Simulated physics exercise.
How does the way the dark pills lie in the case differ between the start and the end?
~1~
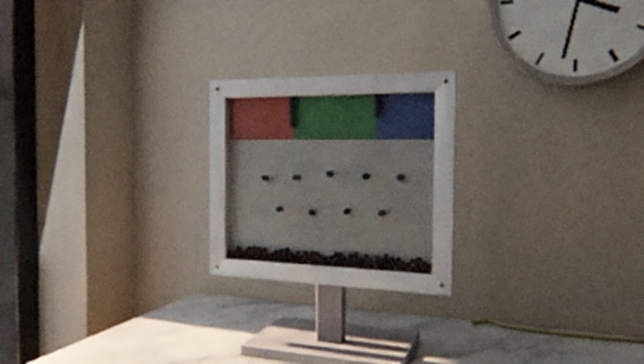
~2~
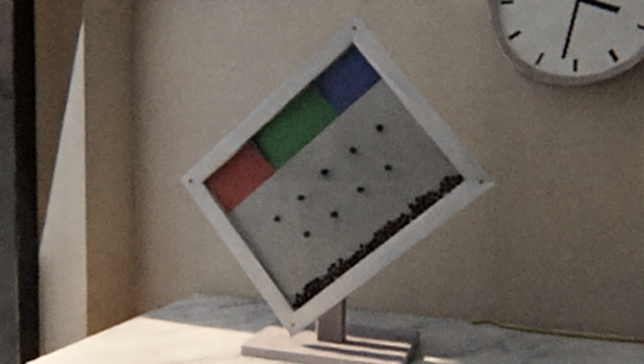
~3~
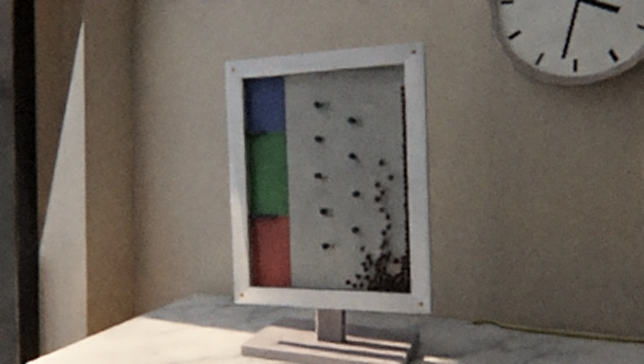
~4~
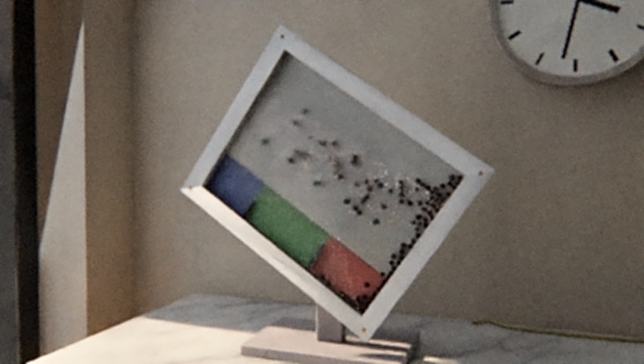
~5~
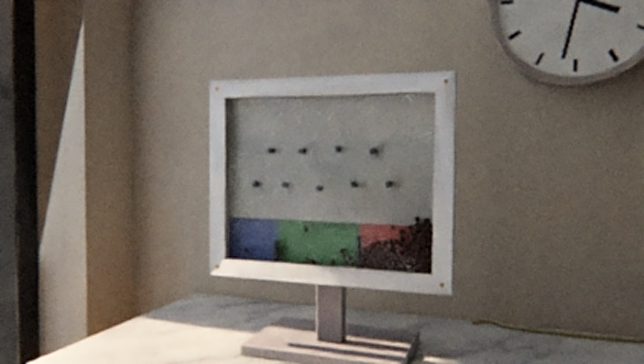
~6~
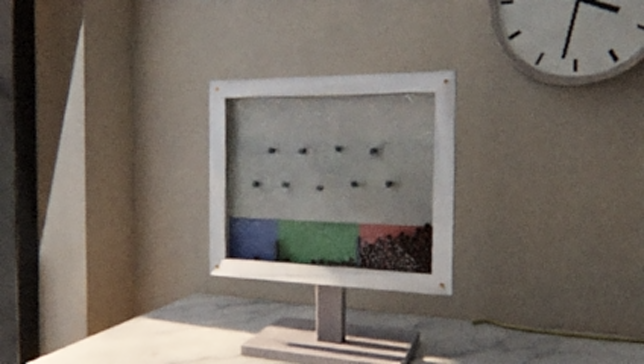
At the start they lie in a thin layer along the bottom edge, opposite the coloured pockets. At the end they are heaped mostly in the red pocket at the lower right, with a few in the green one.
